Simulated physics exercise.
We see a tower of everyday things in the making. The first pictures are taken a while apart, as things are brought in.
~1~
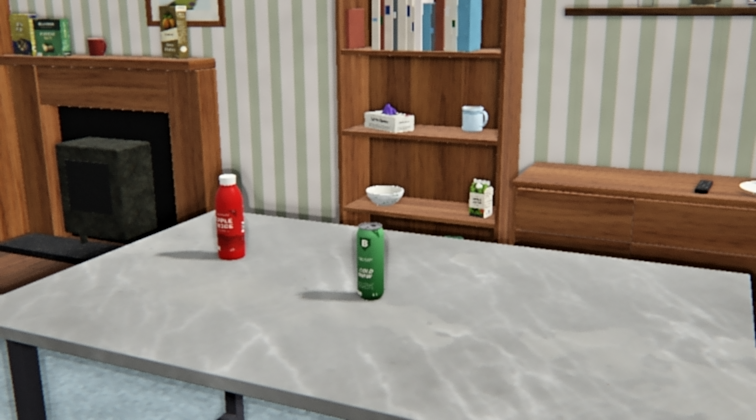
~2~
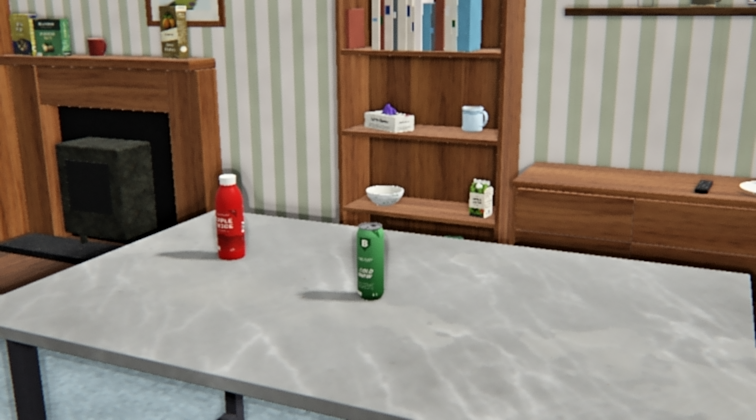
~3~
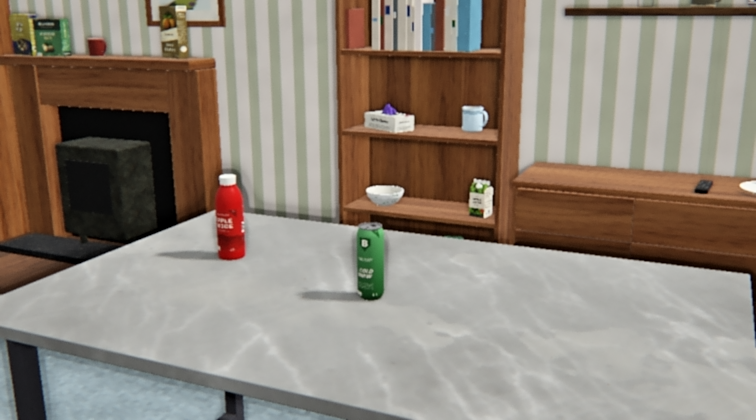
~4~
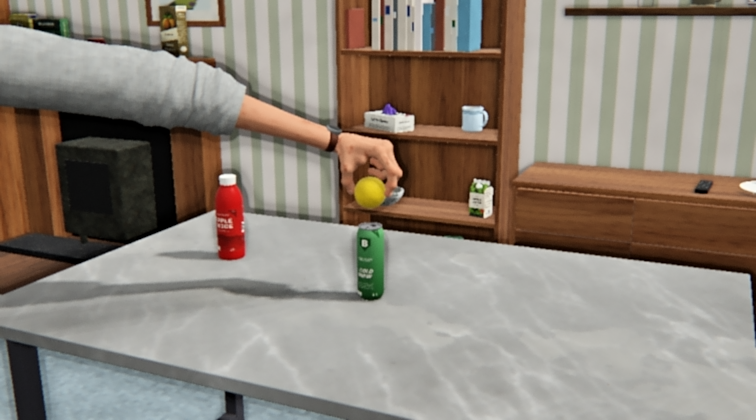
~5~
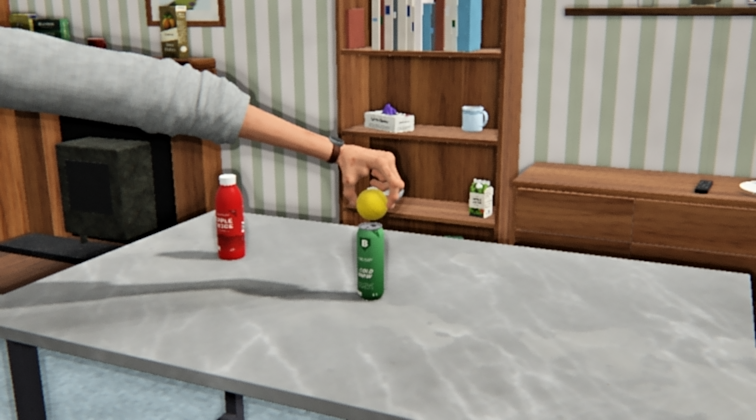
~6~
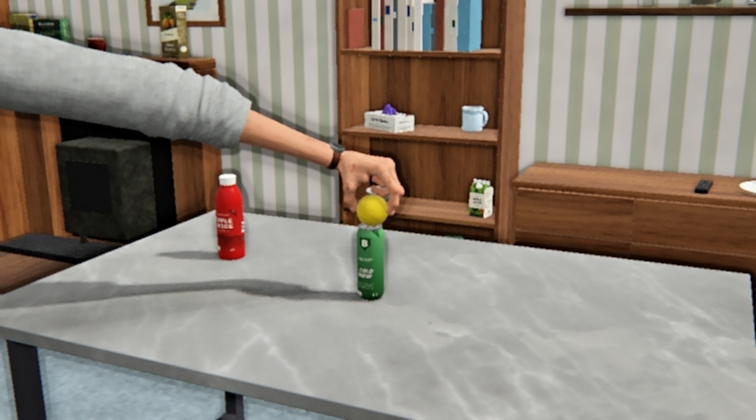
A person's arm in a grey sleeve comes in from the left over a grey marbled table, seen from slightly above in a living room with a wooden bookshelf, cabinet and striped wall. A red bottle stands on the left and a green can near the middle, both still. After an empty-handed start, the hand lowers a yellow lemon onto the can's top, while the camera stays fixed.
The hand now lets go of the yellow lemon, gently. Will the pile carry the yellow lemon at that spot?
As it turns out, it stays up.
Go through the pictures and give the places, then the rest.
In the first frame, the last thing is not in view yet; red bottle (230, 217).
In the second frame, the last thing is not in view yet; red bottle (230, 217).
In the third frame, the last thing is not in view yet; red bottle (230, 217).
The fourth frame shows on its way; yellow lemon (371, 193); red bottle (230, 217).
The fifth frame shows on its way; yellow lemon (373, 204); red bottle (230, 217).
The sixth frame shows in place under the hand; yellow lemon (373, 210); red bottle (230, 217).
Then, 0.20 s past the last view, nothing moves.
Then, 0.50 s past the last view, yellow lemon resting near (373, 211).
Finally, all 3 still in place. Final places as the last picture's camera would see them, yellow lemon near (373, 211). The pile holds.
